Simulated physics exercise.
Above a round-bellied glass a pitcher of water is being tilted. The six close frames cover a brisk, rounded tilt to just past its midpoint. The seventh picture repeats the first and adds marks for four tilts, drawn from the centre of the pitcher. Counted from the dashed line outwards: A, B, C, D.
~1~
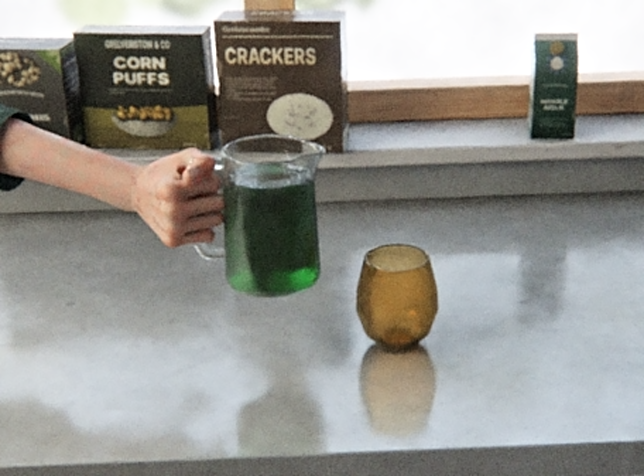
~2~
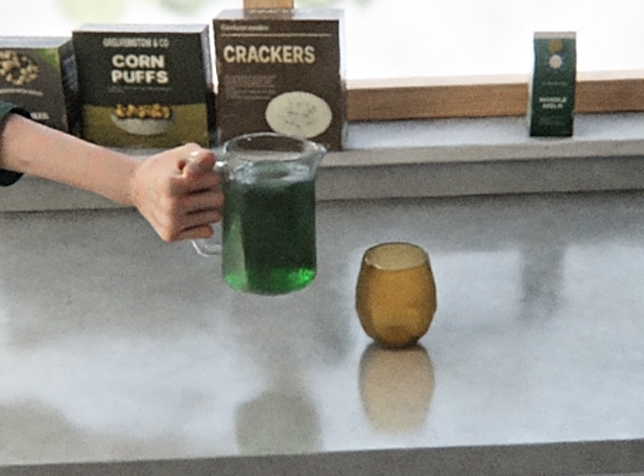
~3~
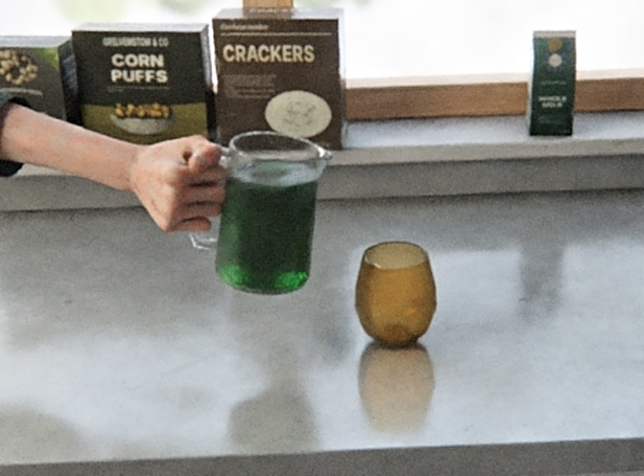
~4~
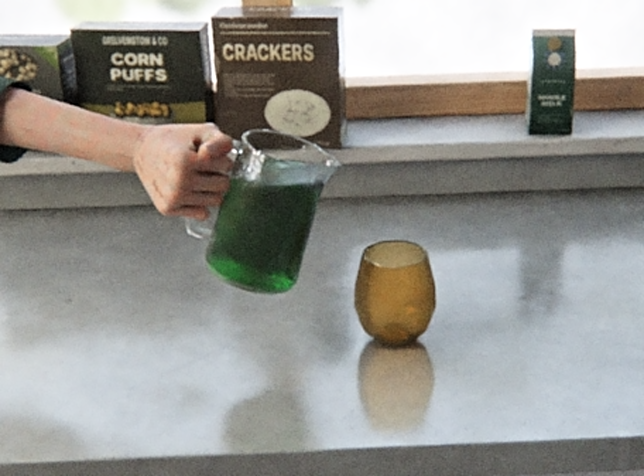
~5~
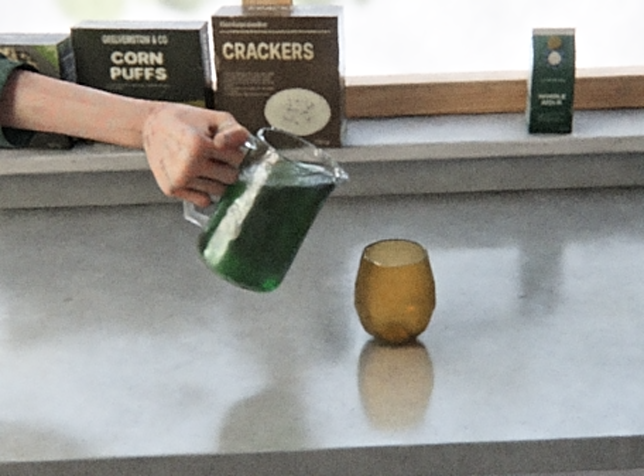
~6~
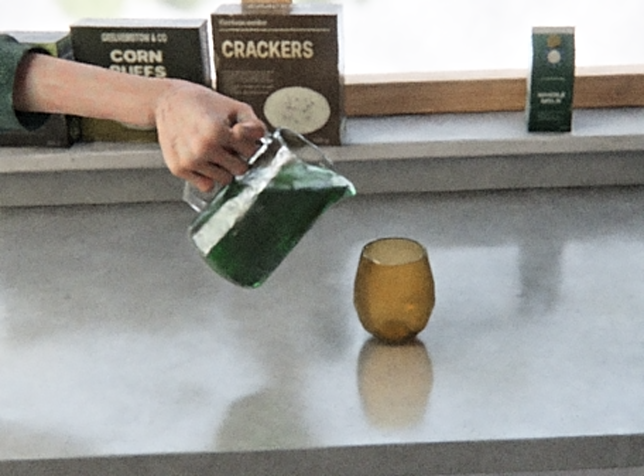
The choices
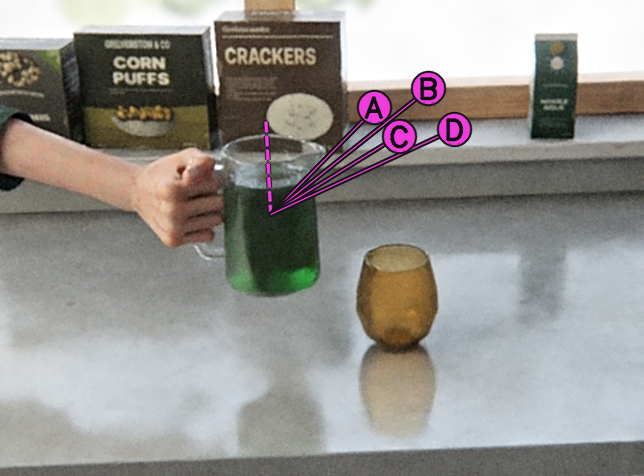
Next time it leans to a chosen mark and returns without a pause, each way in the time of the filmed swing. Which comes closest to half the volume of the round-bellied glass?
D is best.
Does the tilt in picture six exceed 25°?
Yes, it does.
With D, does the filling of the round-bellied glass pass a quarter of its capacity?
Yes, clearly.
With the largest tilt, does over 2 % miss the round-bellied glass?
No, it does not.
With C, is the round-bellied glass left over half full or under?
Under.
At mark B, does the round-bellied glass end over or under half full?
Under half.
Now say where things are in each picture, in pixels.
Upright, lip at (322, 150); rim of the round-bellied glass round (397, 257); nothing has left yet.
Tipped about 2°, lip at (324, 150); nothing has left yet.
Tipped about 8°, lip at (330, 155); nothing has left yet.
Tipped about 18°, lip at (339, 165); nothing has left yet.
Tipped about 30°, lip at (347, 178); nothing has left yet.
Tipped about 42°, lip at (351, 193); water is over the lip, down to (351, 193).
On the marked copy, A at (363, 120); B at (415, 99); C at (383, 144); D at (438, 136).
With A, the round-bellied glass ends with about 13 % of what it can hold.
With B, the round-bellied glass ends with about 23 % of what it can hold.
With C, the round-bellied glass ends with about 35 % of what it can hold.
With D, the round-bellied glass ends with about 50 % of what it can hold.
